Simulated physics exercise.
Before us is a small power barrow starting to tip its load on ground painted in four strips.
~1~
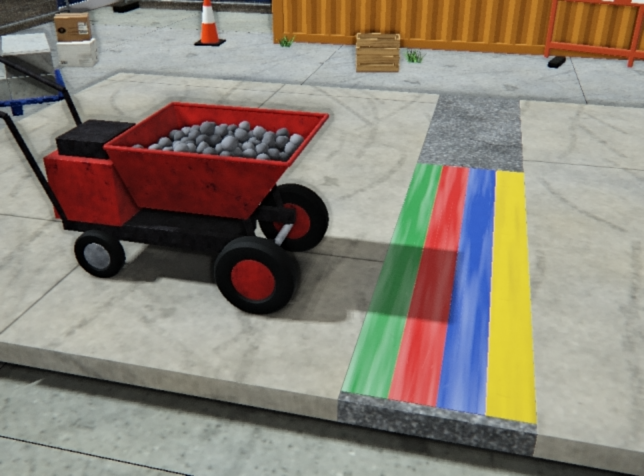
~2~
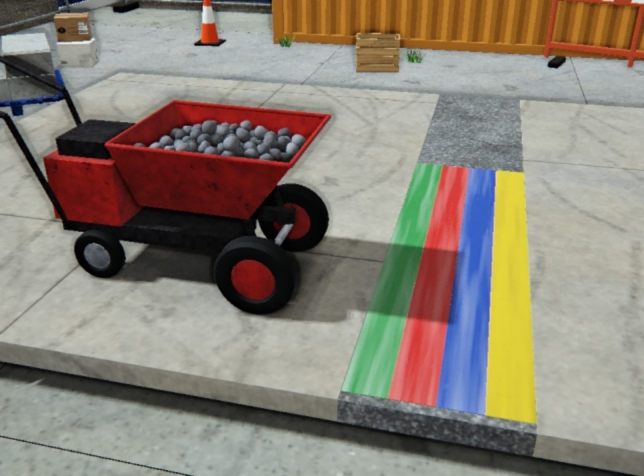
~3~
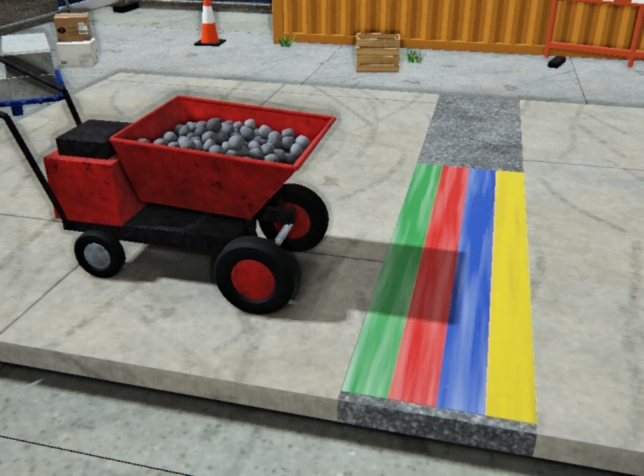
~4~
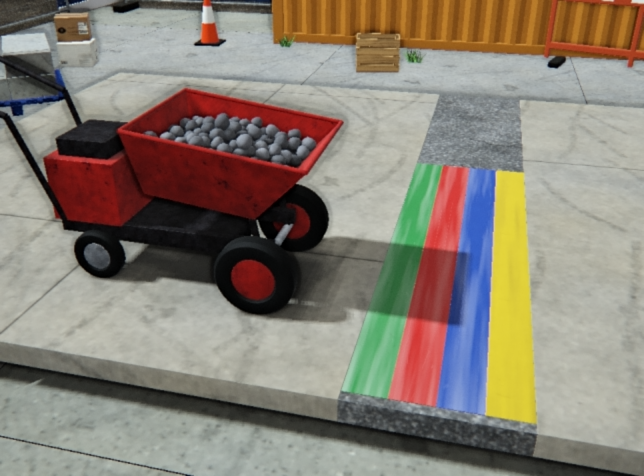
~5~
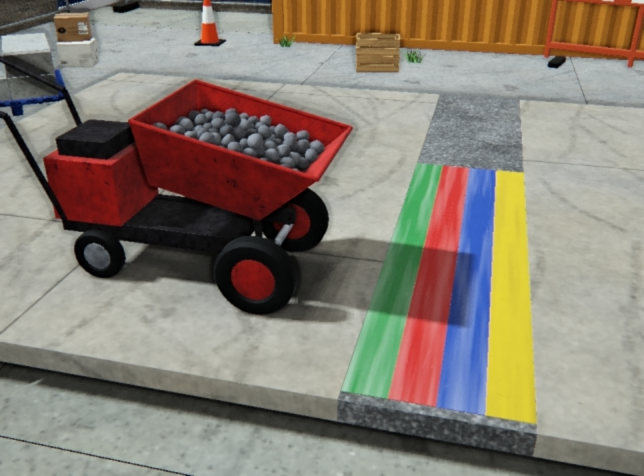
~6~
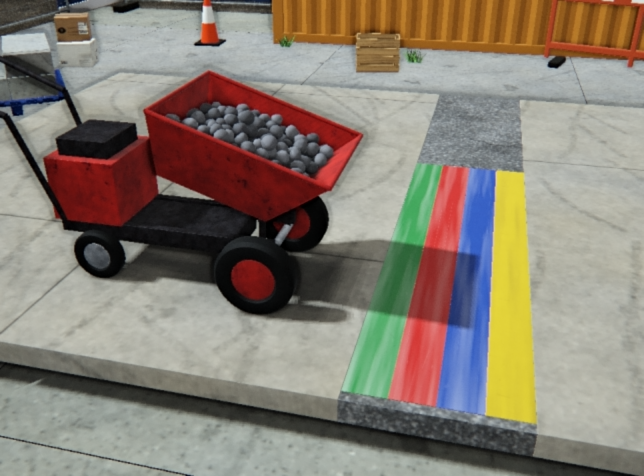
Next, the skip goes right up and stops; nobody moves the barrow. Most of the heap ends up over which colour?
It ends up mostly over red.
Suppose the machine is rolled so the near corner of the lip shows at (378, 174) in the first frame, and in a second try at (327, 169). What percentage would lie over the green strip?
About 0 per cent first, about 0 per cent second.
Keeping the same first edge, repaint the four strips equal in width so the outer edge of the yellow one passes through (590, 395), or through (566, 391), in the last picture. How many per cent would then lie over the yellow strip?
Near 10 % and 10 %.
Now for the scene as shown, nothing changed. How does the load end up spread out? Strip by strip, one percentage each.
Per strip, roughly: Green 10, red 30, blue 20, yellow 15.
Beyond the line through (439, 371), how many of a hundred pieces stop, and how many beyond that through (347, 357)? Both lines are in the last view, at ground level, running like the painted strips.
Close to 40 and 80 per cent respectively.
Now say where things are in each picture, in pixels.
Lip of the skip at (288, 165), level; top of the load at (216, 141), round cobbles; green strip at (375, 356); red strip at (419, 363); blue strip at (464, 370); yellow strip at (511, 377), in the first picture.
Lip of the skip at (290, 166), level; top of the load at (217, 140), in the second picture.
Lip of the skip at (296, 169), tipped barely; top of the load at (205, 146), in the third picture.
Lip of the skip at (305, 173), tipped a little; top of the load at (212, 142), in the fourth picture.
Lip of the skip at (317, 180), tipped a little; top of the load at (209, 130), in the fifth picture.
Lip of the skip at (329, 189), tipped clearly; top of the load at (221, 125); green strip at (375, 356); red strip at (419, 363); blue strip at (464, 370); yellow strip at (511, 377), in the sixth picture.
Soon, skip tipped steeply; all in the skip.
A while on, skip tipped right over; most in the skip; a stray few over the green strip; about a quarter over the red strip; a small part over the blue strip; a stray few over the yellow strip; a stray few falling.
Towards the end, skip tipped right over; about a quarter in the skip; a small part over the green strip; about a third over the red strip; about a quarter over the blue strip; a small part over the yellow strip; a small part off the paint.
Finally, skip tipped right over; about a quarter in the skip; a small part over the green strip; about a quarter over the red strip; about a quarter over the blue strip; a small part over the yellow strip; a small part off the paint.
